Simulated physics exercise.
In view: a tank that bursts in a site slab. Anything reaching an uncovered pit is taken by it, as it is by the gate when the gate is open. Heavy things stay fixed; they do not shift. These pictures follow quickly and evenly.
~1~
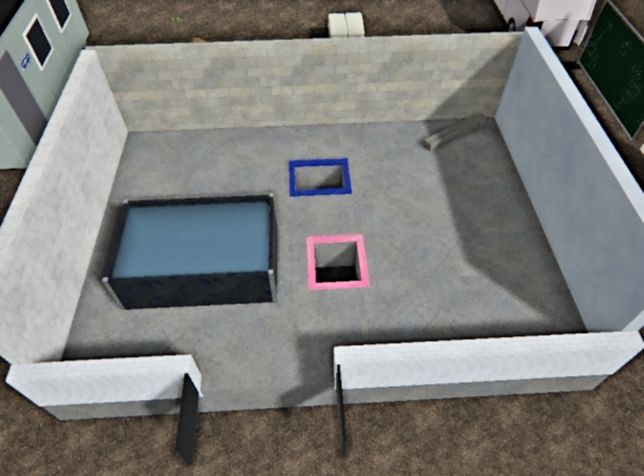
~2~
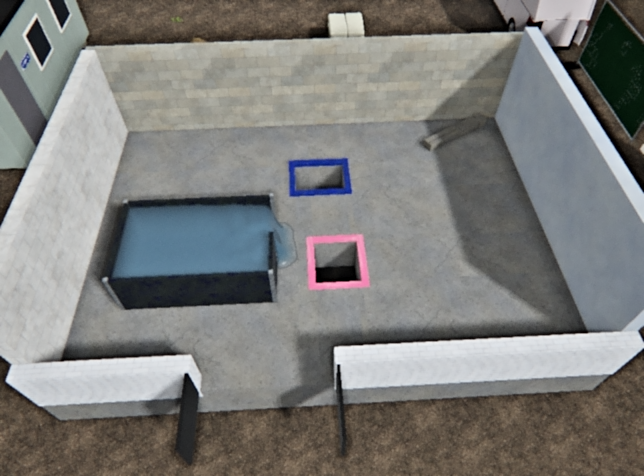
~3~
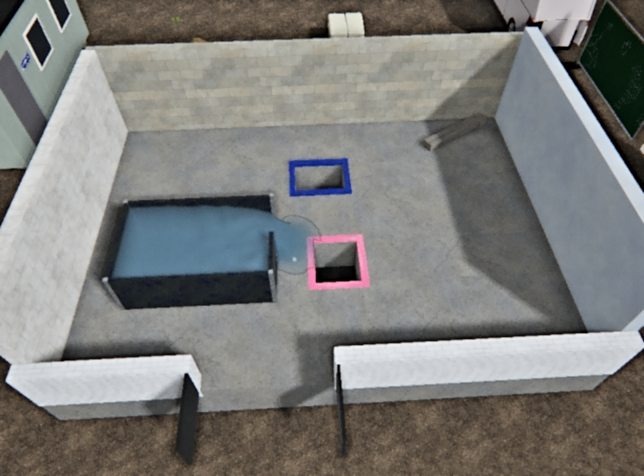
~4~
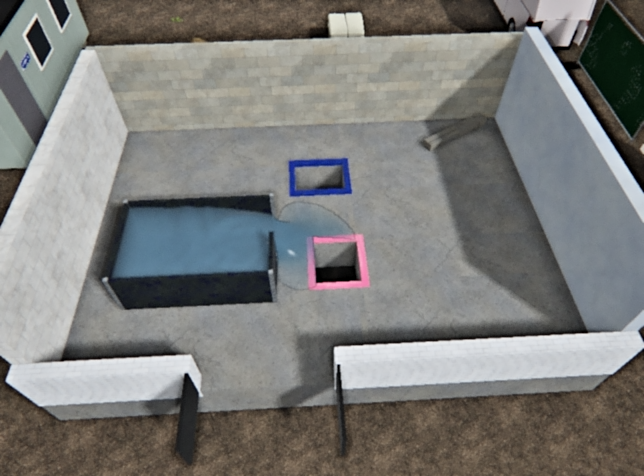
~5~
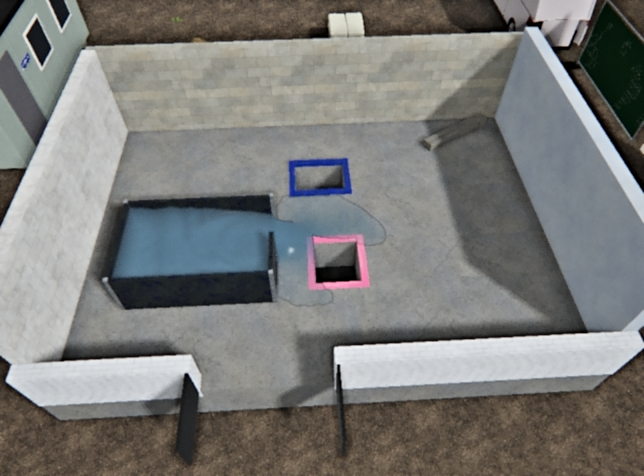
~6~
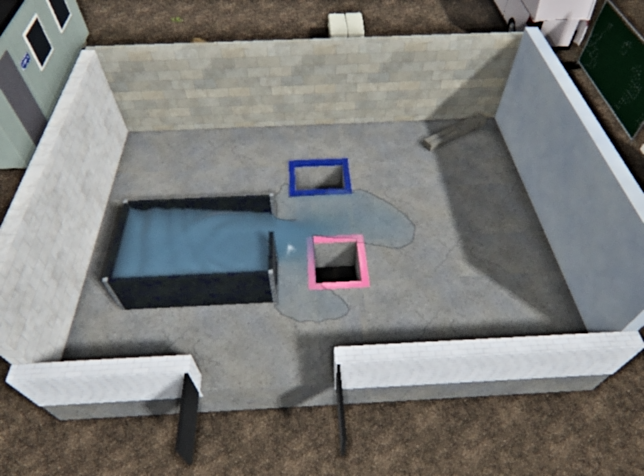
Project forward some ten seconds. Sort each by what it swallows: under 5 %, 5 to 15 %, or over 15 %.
Sorted: Gate under 5 %, pink pit over 15 %, blue pit 5 to 15 %.
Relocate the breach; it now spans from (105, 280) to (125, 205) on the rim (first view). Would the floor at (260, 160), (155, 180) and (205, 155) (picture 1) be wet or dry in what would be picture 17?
Listed in order, they come out without a puddle, sitting in a pool and sitting in a pool.
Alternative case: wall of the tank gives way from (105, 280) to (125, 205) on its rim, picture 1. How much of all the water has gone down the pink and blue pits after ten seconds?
In percent: Pink 6, blue 4.
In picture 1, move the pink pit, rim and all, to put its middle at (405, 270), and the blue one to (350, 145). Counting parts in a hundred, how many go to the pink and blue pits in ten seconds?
My answer: Pink gets 25 percent, blue gets 4 percent.
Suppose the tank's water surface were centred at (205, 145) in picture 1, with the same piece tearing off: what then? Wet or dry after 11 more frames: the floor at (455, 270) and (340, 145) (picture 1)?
One after the other, they come out spared and submerged.
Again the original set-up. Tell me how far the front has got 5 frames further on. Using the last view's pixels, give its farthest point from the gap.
Roughly at (491, 194).
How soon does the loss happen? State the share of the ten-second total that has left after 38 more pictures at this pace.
Roughly 85 per cent.
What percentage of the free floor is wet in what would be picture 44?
My guess is around 40 in a hundred.
A moment on, water covers 15 % of the floor; the gate 0 %, the pink pit 10 %, the blue pit 1 %.
Next, water covers 30 % of the floor; the gate 0 %, the pink pit 16 %, the blue pit 3 %.
Then, water covers 30 % of the floor; the gate 0 %, the pink pit 23 %, the blue pit 5 %.
Later, water covers 40 % of the floor; the gate 0 %, the pink pit 32 %, the blue pit 6 %.
In the end, water covers 60 % of the floor; the gate 0 %, the pink pit 38 %, the blue pit 7 %.
